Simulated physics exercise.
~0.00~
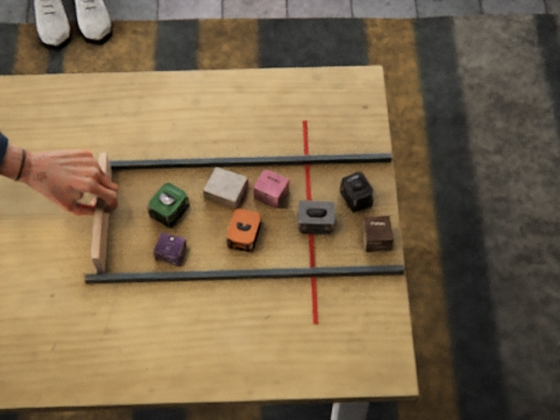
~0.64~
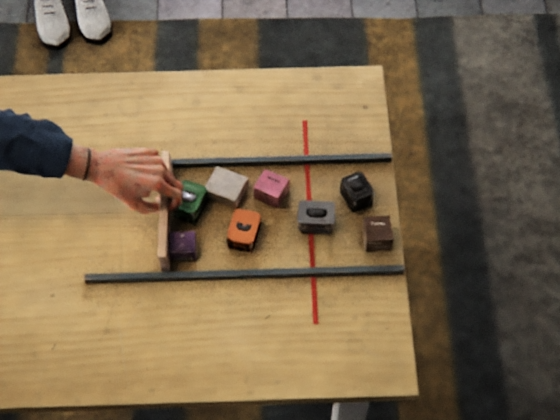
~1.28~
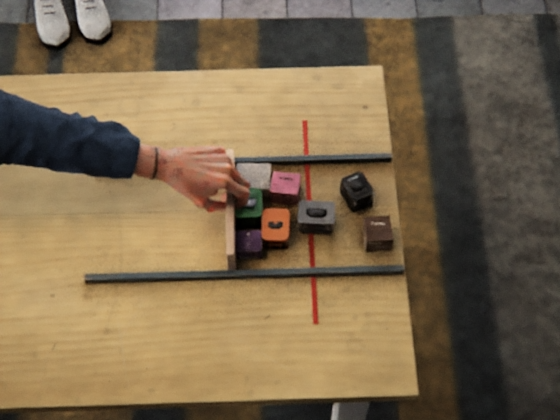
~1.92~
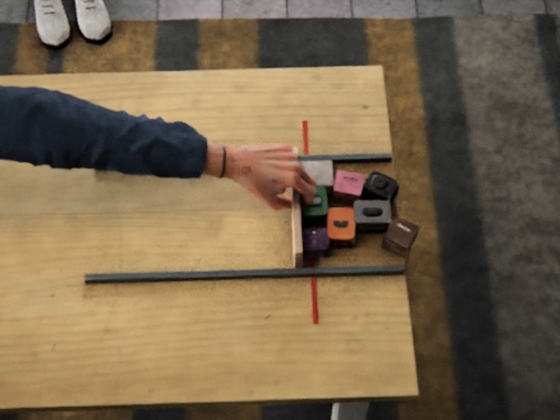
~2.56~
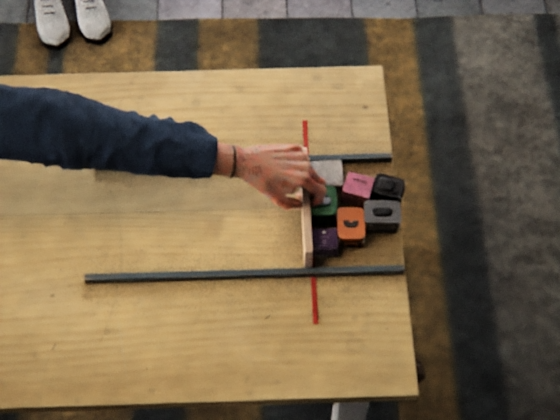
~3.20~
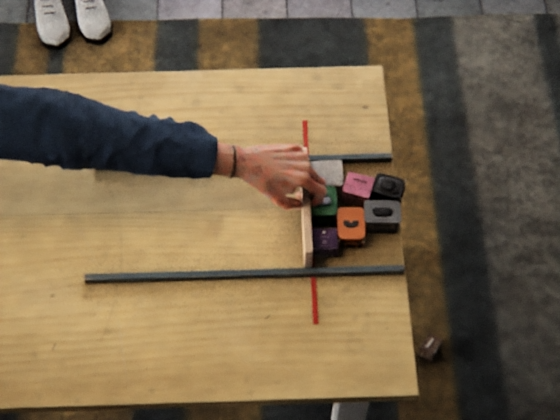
A hand pushes a small upright board to the right across a wooden table, between two dark rails, toward a scatter of little coloured boxes and cases. The board first meets the green case and the purple box, then gathers the pale, pink and orange ones into a cluster. Still sliding, it presses the cluster into the grey and black cases, and the brown box shifts to the table's edge. The board stops around the red tape line as the brown box drops off. It ends up turned over on the carpet below, while the others stay crowded near the edge.
